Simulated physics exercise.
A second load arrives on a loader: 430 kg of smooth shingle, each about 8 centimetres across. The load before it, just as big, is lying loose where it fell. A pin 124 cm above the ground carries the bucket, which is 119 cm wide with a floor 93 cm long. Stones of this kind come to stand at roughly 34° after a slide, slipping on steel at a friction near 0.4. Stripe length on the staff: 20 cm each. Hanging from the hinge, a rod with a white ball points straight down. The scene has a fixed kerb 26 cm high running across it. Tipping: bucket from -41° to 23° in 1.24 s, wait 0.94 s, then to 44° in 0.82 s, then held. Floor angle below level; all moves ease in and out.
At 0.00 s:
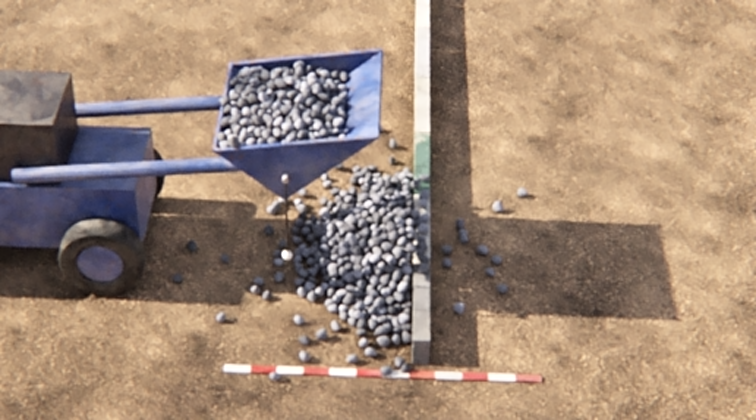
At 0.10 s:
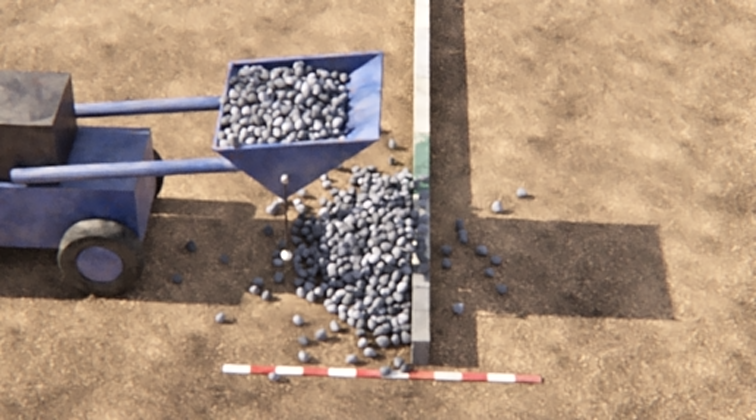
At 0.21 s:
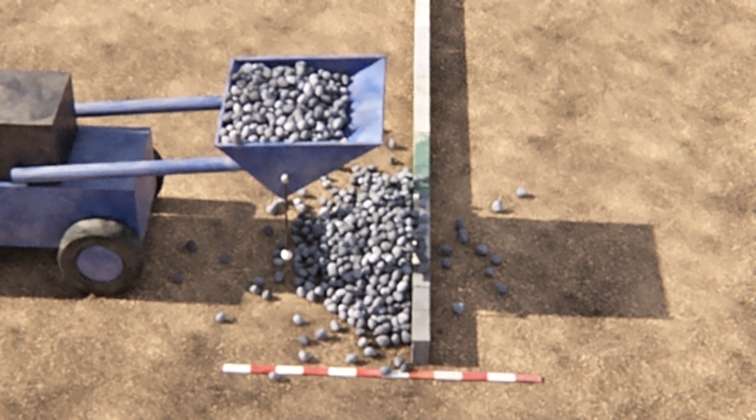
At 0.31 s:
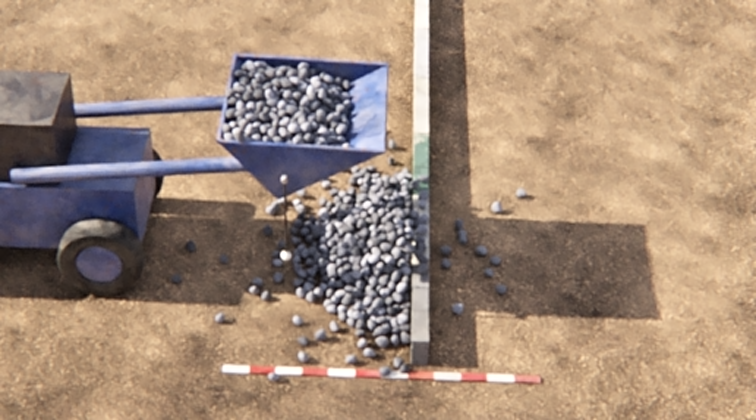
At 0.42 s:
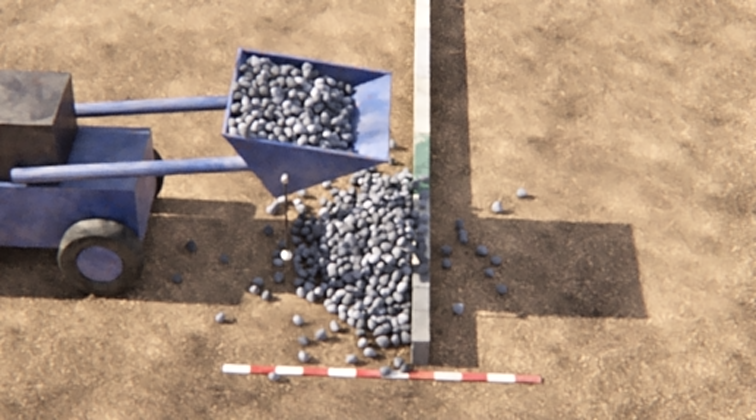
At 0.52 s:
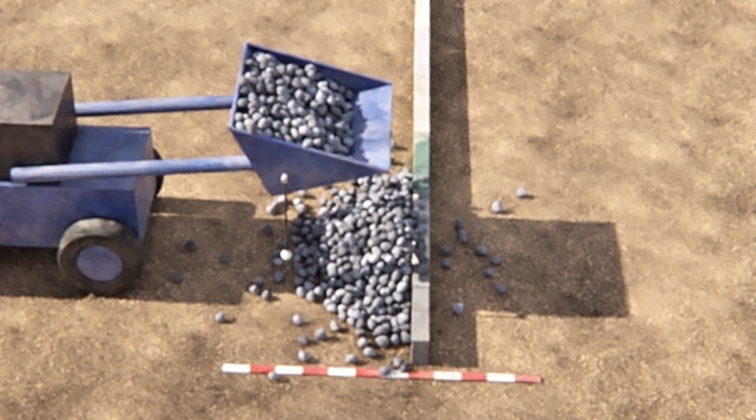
On bare brown ground, a blue loader's raised bucket of grey stones slowly tilting down toward the kerb above a loose stone heap.
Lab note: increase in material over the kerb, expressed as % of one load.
Increase: 64 %.
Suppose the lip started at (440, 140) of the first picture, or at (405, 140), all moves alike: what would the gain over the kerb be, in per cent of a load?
Roughly 100 per cent, then 100 per cent.
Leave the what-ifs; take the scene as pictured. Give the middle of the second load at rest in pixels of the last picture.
Roughly pixel (450, 249) in the last view.
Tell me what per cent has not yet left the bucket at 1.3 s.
It holds some 85 percent.
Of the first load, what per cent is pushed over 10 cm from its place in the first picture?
Estimate: 5 %, roughly.
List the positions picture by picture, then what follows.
In the first picture, the bucket is at -41°, its lip at (379, 137); the top of the load is at (281, 92). The earlier load is highest near (407, 222), 32 cm above ground level, 98 % on this side of the kerb, 2 % over the kerb.
In the second picture, lip at (379, 139), floor tilted -40°, highest stones at (274, 94); the stones move at 0.1 m/s on average.
In the third picture, the bucket is at -36°, its lip at (382, 143); the top of the load is at (263, 91); the stones move at 0.2 m/s on average.
In the fourth picture, the bucket is at -31°, its lip at (385, 152); the top of the load is at (258, 85); the stones move at 0.2 m/s on average.
In the fifth picture, lip at (388, 161), floor tilted -24°, highest stones at (261, 81); the stones move at 0.3 m/s on average.
In the sixth picture, the bucket is at -17°, its lip at (389, 172); the top of the load is at (262, 75); the stones move at 0.3 m/s on average.
After 0.9 s the floor is at 13°; in per cent of one load, 100 in the bucket, 98 on this side of the kerb, 2 over the kerb; the foremost stones are at (489, 242).
After 1.3 s the floor is at 23°; in per cent of one load, 84 in the bucket, 114 on this side of the kerb, 2 over the kerb; the foremost stones are at (489, 242).
After 3.5 s the floor is at 44°; in per cent of one load, 0 in the bucket, 135 on this side of the kerb, 65 over the kerb; the foremost stones are at (652, 209).
After 6.1 s the floor is at 44°; in per cent of one load, 0 in the bucket, 135 on this side of the kerb, 66 over the kerb; the foremost stones are at (652, 209). Net gain over the kerb, 64.
